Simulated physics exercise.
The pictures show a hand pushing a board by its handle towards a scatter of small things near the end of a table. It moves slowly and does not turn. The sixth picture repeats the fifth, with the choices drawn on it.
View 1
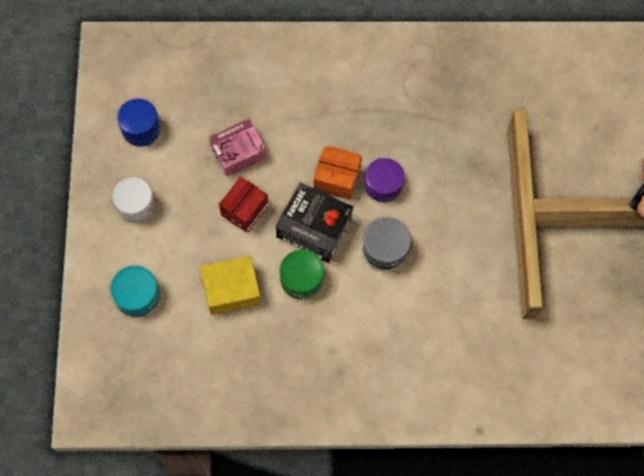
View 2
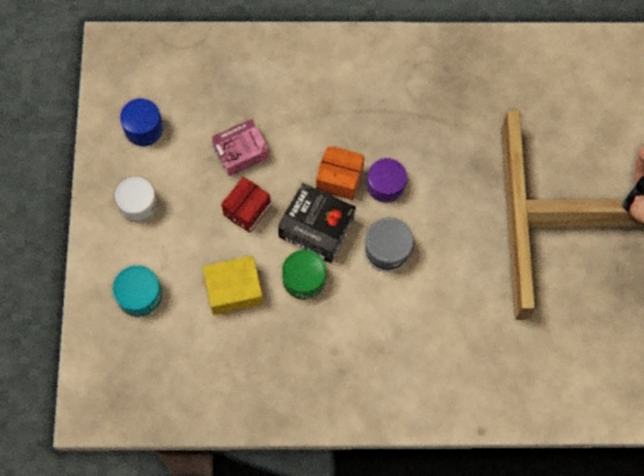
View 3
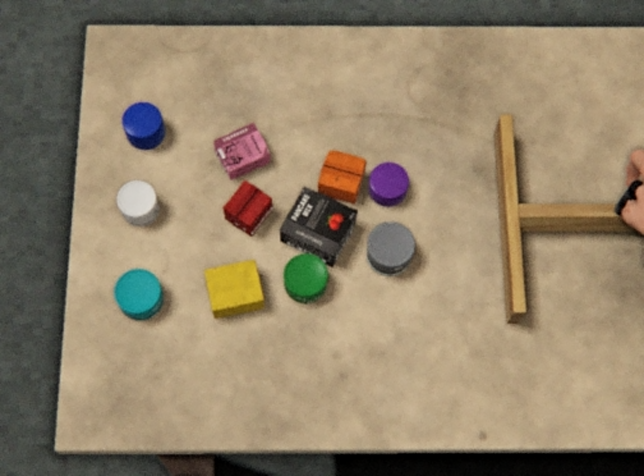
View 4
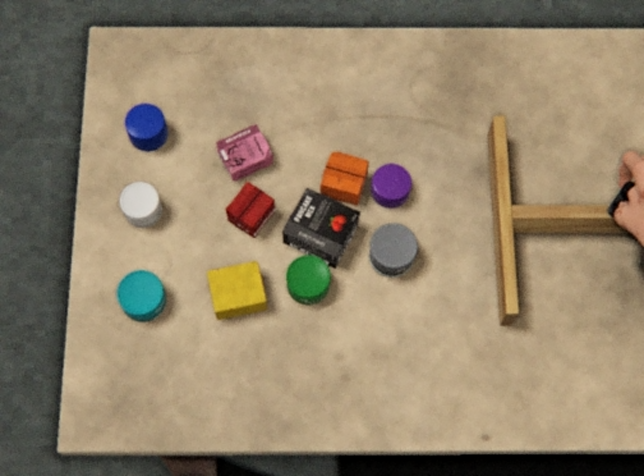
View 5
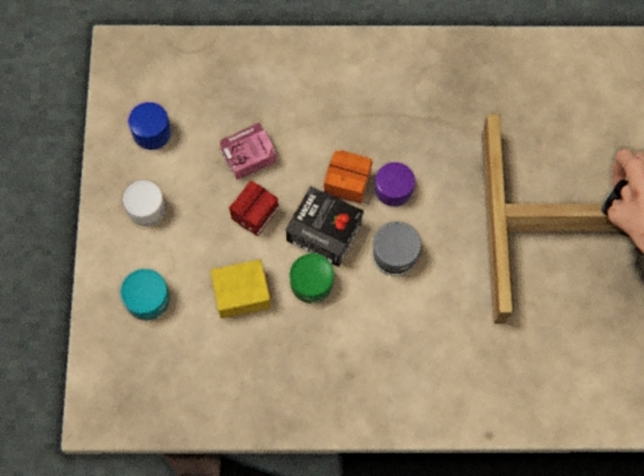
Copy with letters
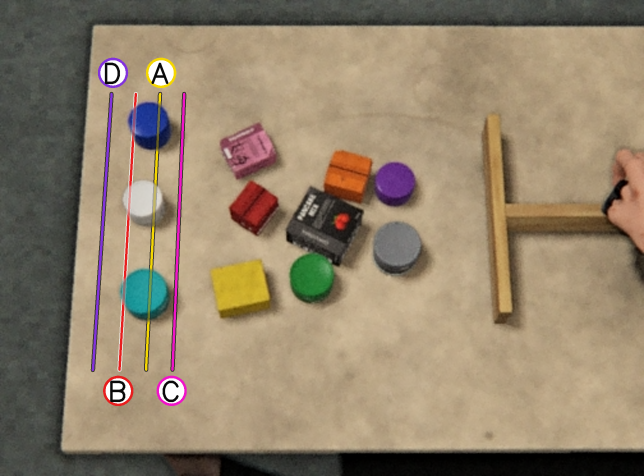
On a tabletop, a hand slowly pushing a wooden board by its handle leftwards towards scattered coloured tubs, blocks and boxes.
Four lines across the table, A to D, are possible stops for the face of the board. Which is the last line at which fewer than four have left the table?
A is the last line within the limit.
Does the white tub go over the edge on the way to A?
Yes.
On the marked copy, A at (153, 226); B at (128, 226); C at (179, 226); D at (103, 226).
Following A. Soon after the start, board (375, 210); green tub (307, 281); orange box (309, 170).
Later, board (252, 210); turquoise jar (126, 293); white tub (134, 203).
In the end, board (154, 210); white tub over the edge; turquoise jar over the edge; two fallen.
As for the rest, B drops five; C is within the limit but short; D drops six.
